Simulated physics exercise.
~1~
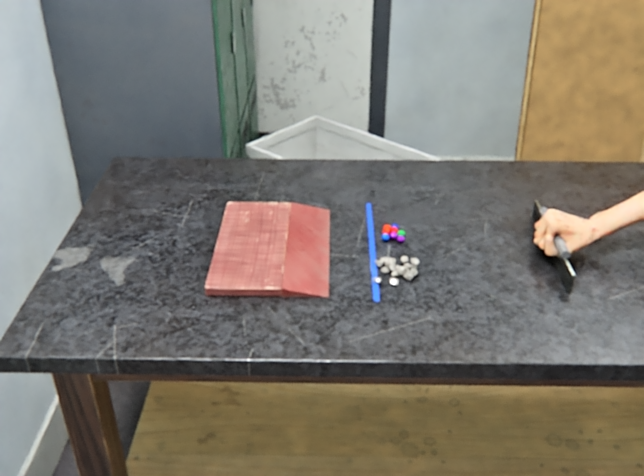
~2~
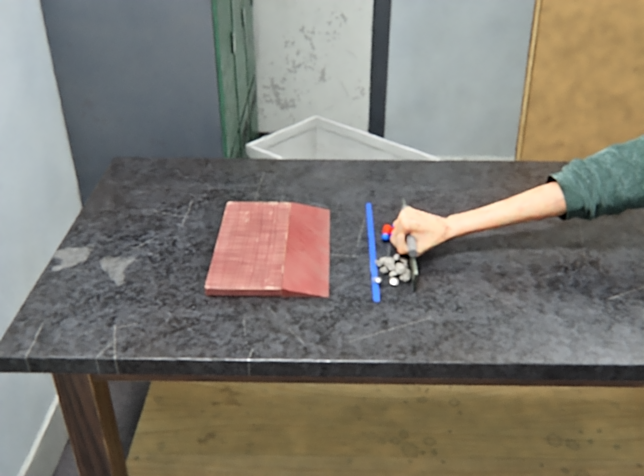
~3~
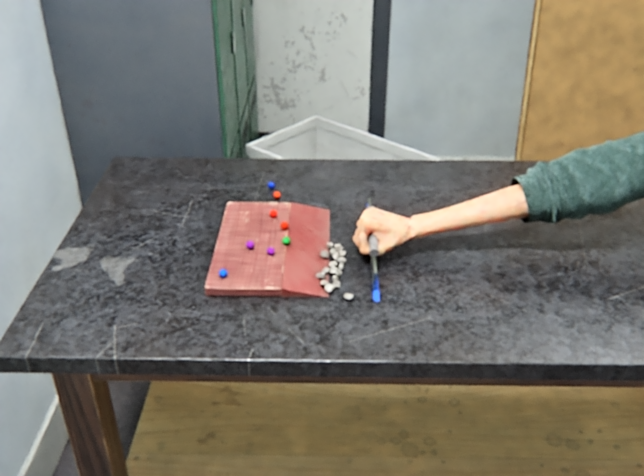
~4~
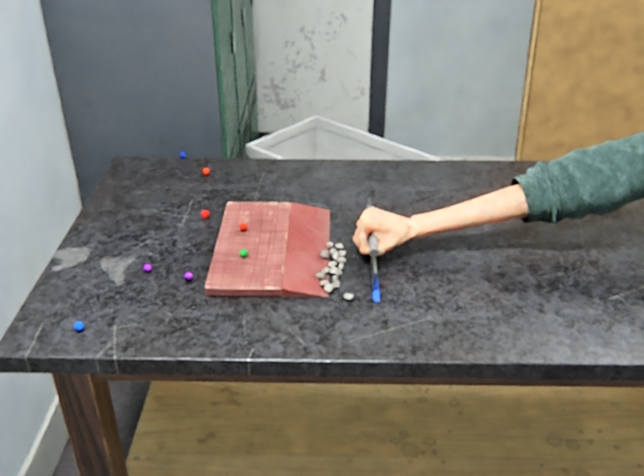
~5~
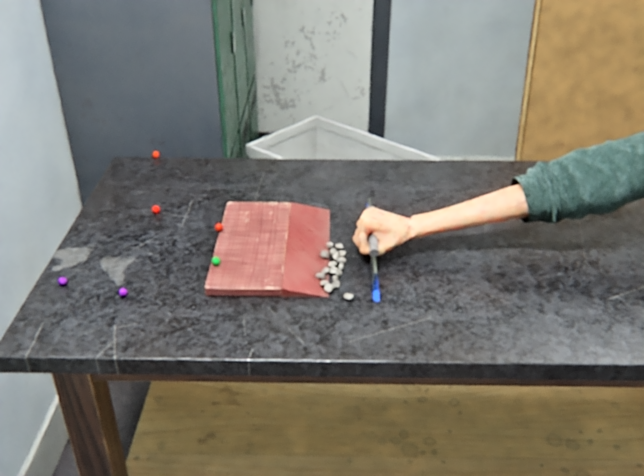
In this clip, a hand sweeps a scraper left across a dark table, pushing small colored balls and gray pebbles toward a red ramp and stopping at a blue line. The balls scatter over the ramp and beyond, while the pebbles stay bunched around its lower edge.
